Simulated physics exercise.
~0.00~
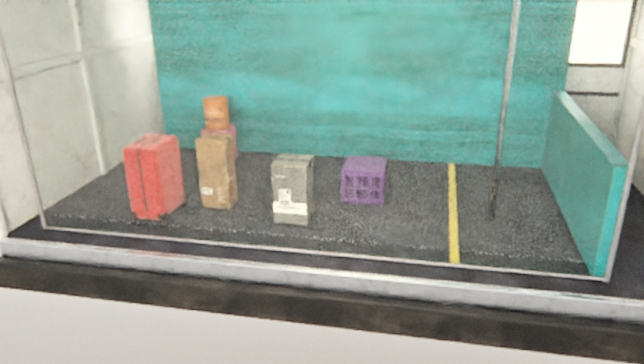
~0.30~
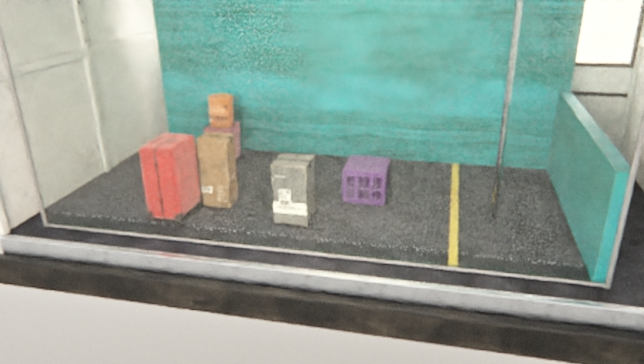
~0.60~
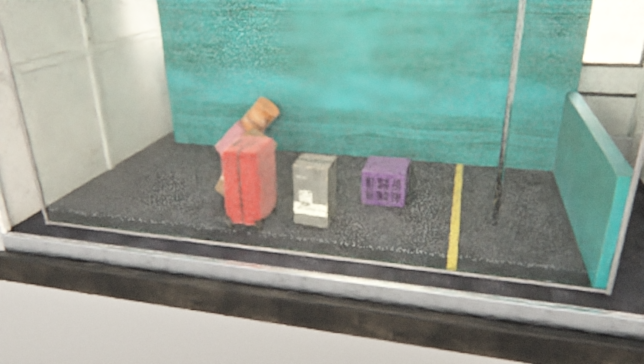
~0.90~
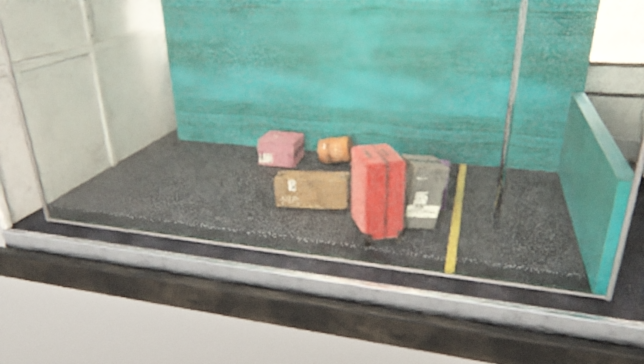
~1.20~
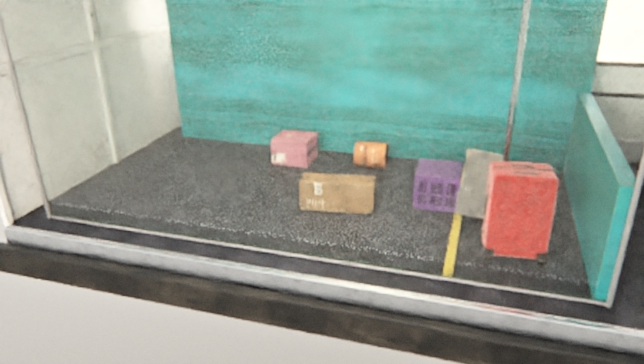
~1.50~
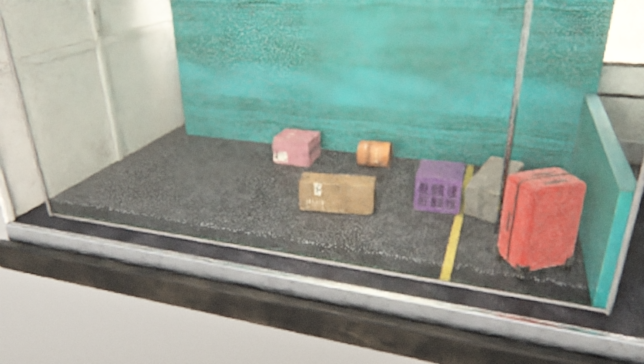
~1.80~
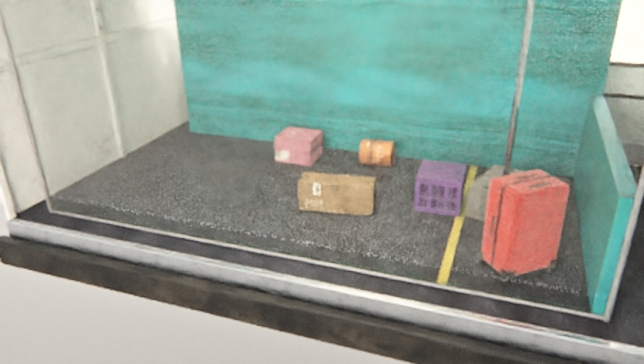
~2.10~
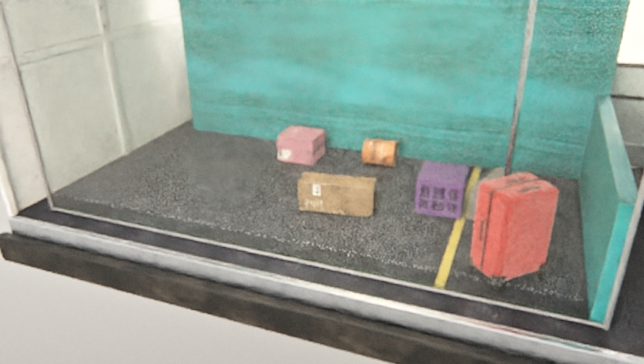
At first, a red wheeled case, a brown tall box, a grey pack and a purple crate stand on a dark floor before a teal wall, with an orange bucket atop a pink pack behind them. The red case rolls right, and the stacked bucket and brown box begin to lean. Both topple onto their sides, while the red case travels on with the grey pack, which tilts. The red case crosses the yellow line, and the grey pack falls over beyond it. Finally the case drifts slightly back left, still upright past the line, while the purple crate rests just short of it.
